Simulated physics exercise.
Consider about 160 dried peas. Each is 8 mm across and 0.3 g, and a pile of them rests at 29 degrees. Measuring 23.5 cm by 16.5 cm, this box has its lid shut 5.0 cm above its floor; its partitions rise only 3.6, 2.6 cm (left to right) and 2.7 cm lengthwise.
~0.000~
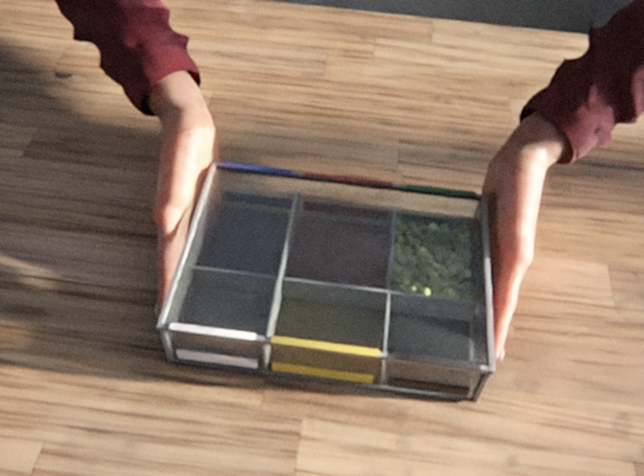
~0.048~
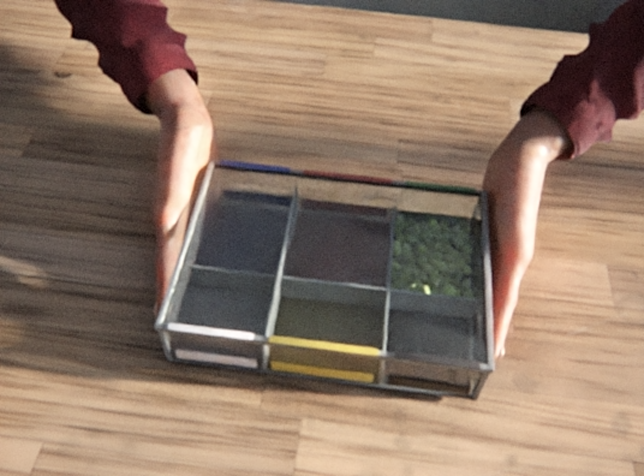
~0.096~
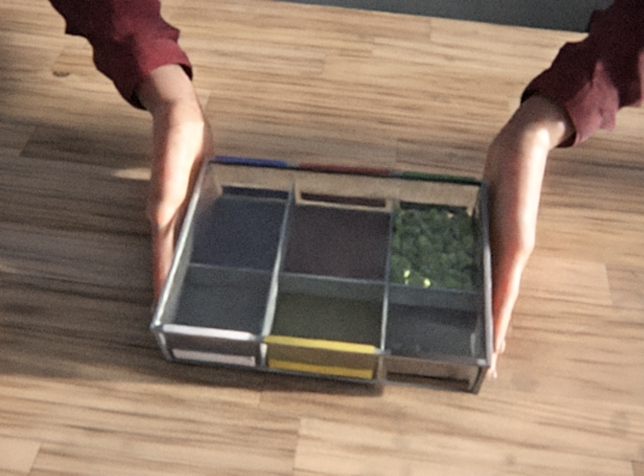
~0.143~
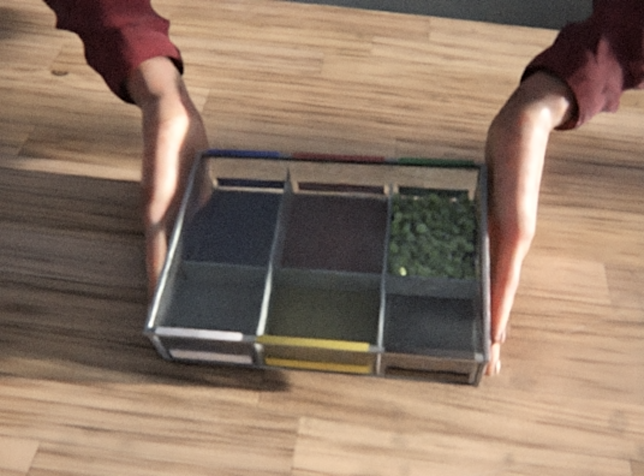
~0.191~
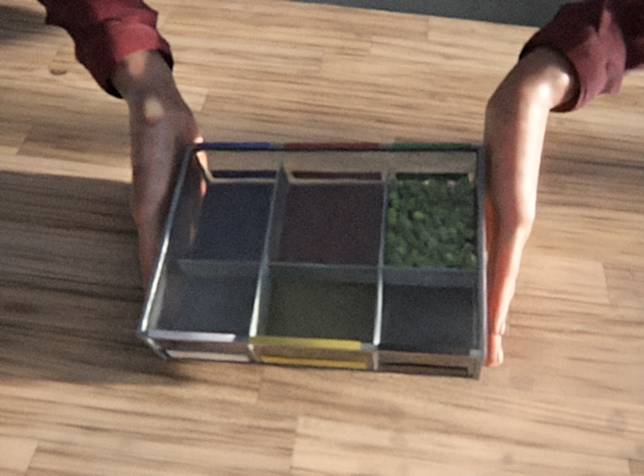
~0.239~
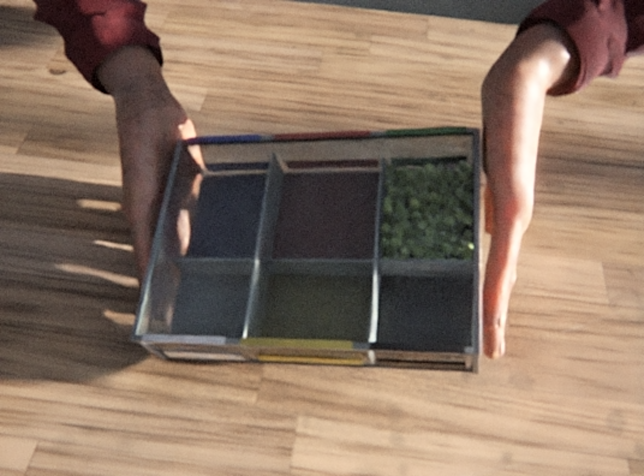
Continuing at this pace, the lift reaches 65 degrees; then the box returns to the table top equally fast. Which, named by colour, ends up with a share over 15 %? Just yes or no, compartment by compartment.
Red gets a no, blue gets a no, green gets a yes, yellow gets a yes, white gets a no, black gets a no.
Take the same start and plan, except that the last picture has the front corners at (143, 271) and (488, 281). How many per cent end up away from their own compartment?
Roughly 10 per cent.
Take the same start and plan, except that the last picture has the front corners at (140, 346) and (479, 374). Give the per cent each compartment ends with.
Final shares: Red 0%, blue 0%, green 65%, yellow 20%, white 0%, black 15%.
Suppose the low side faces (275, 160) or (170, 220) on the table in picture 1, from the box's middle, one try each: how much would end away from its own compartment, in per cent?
I'd put it at about 10 per cent for the first tilt and about 25 per cent for the second.
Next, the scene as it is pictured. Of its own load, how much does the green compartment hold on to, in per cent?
Around 70 per cent of it.
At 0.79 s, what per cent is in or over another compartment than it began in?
Roughly 15 percent.
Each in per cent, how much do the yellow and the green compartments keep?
Yellow: 25; green: 70.
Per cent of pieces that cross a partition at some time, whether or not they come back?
Around 30 in a hundred.
After 0.79 s, tilt 64 degrees; red 5 %, green 85 %, yellow 10 %.
After 1.16 s, tilt 26 degrees; red 5 %, green 70 %, yellow 25 %, black 5 %.
After 1.62 s, tilt 0 degrees; red 5 %, green 70 %, yellow 25 %, black 5 %.
At rest (2.0 s), red 5 %, blue 0 %, green 70 %, yellow 25 %, white 0 %, black 5 %.
